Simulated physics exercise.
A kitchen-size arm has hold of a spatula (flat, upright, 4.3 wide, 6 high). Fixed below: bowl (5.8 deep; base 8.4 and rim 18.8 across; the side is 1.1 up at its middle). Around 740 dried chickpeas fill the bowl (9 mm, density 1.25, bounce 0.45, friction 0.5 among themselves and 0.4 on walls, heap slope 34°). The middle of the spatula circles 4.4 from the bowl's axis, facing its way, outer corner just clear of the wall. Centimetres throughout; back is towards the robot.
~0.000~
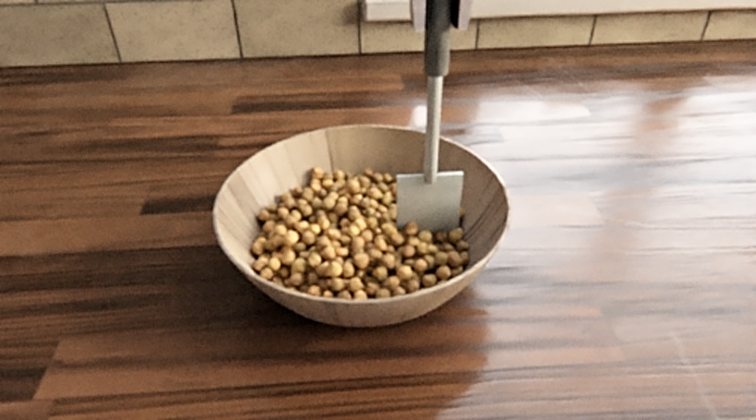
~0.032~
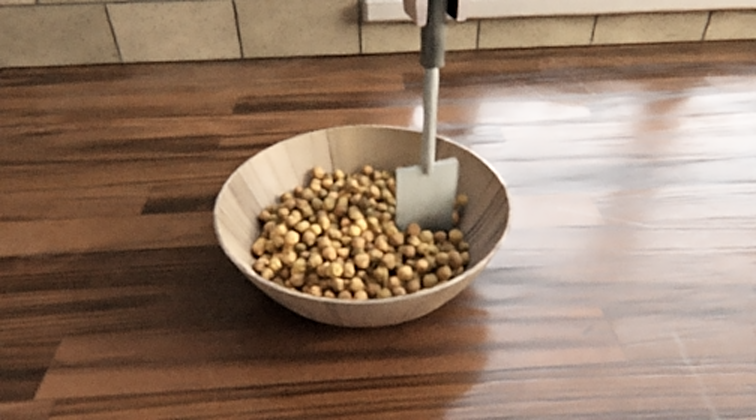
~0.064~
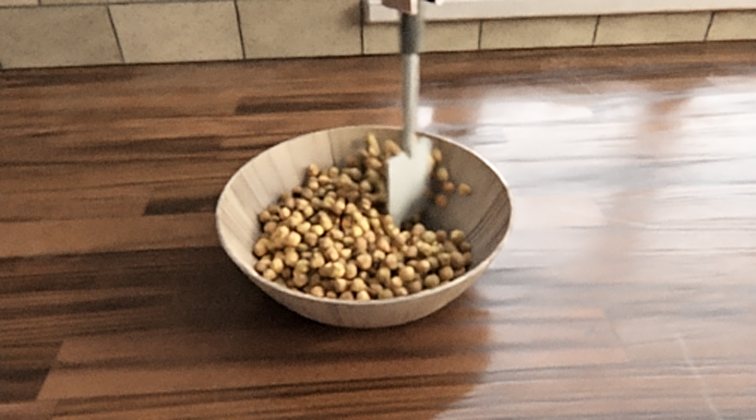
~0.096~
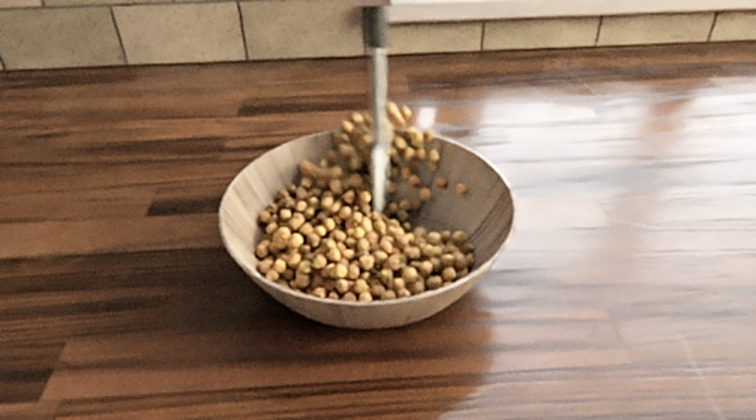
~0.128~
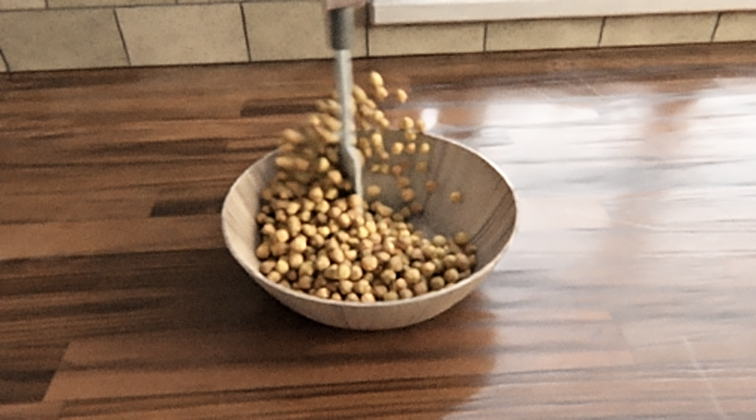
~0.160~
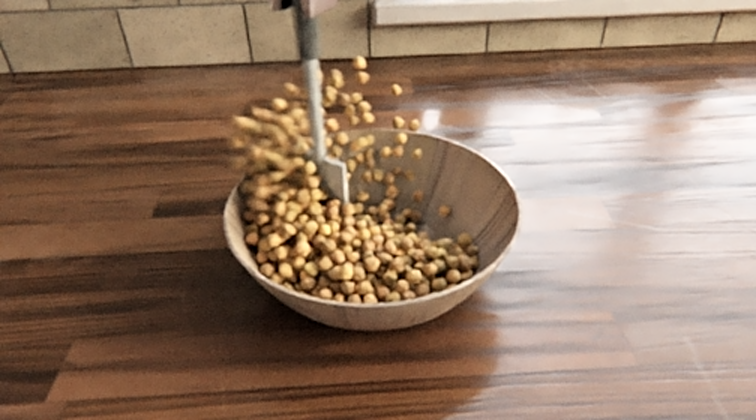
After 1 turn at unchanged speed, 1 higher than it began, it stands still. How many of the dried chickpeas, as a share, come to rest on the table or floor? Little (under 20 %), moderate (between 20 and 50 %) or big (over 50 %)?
A moderate share, between 20 and 50 %, ends on the table or floor.
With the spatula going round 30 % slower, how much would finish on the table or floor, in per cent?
Then about 15 per cent.
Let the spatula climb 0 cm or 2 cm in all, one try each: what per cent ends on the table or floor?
Some 40 and 25 per cent.
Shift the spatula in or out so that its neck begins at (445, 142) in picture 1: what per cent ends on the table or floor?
Some 25 per cent.
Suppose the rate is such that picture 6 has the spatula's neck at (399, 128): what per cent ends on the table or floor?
Some 5 per cent.
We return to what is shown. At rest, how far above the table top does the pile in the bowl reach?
Some 5.0 cm.
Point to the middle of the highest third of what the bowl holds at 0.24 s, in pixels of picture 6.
At about (310, 261).
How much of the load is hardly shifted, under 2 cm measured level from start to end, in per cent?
About 15 per cent.
After 0.24 s, 221° round, highest piece 11 above the table; 636 in the bowl, 8 on the table or floor, 96 in flight or on the tool.
After 0.32 s, 300° round, highest piece 12 above the table; 560 in the bowl, 73 on the table or floor, 107 in flight or on the tool.
After 0.56 s, 0° round, highest piece 6 above the table; 490 in the bowl, 248 on the table or floor, 2 in flight or on the tool.
After 1.26 s, 0° round, highest piece 5 above the table; 490 in the bowl, 250 on the table or floor.
At rest, 490 in the bowl, 250 on the table or floor. That is 34 % on the table or floor.
